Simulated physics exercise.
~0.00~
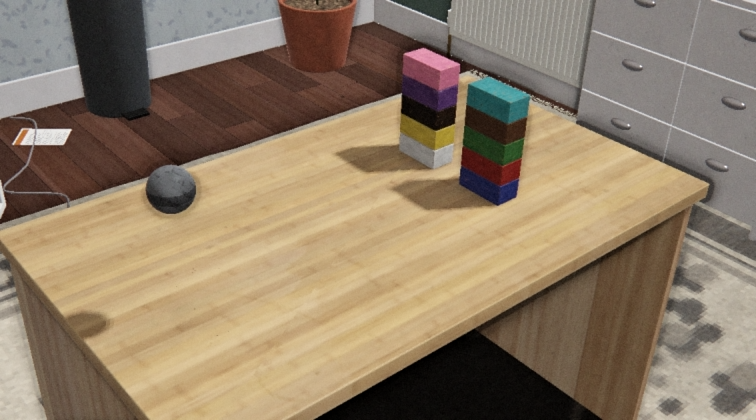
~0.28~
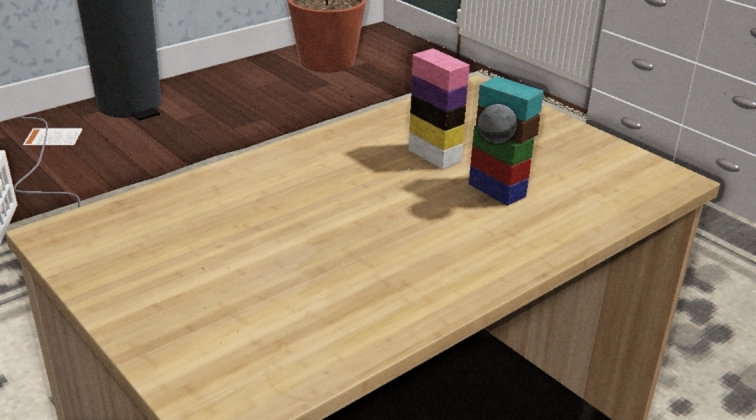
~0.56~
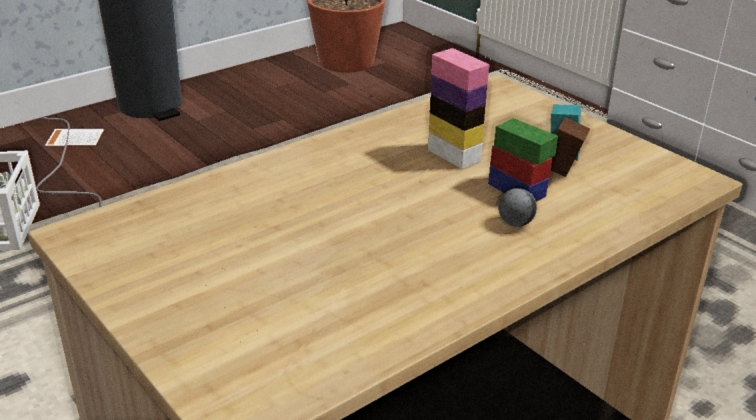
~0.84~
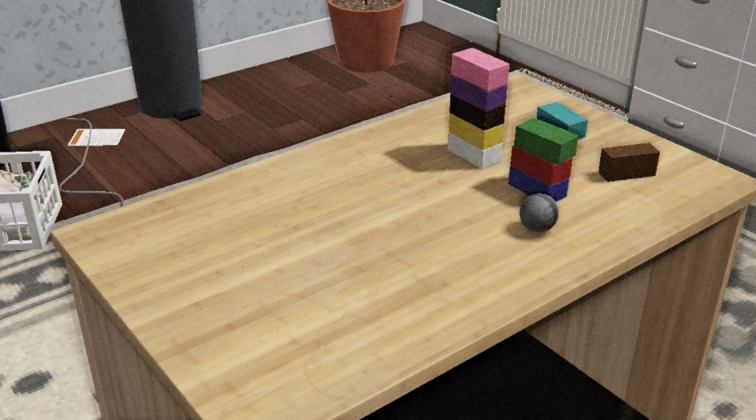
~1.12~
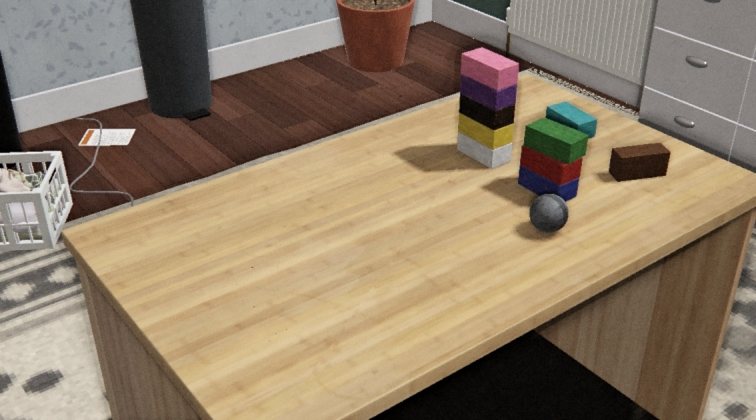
A grey ball hits the right stack, knocking its turquoise and brown blocks onto the table.
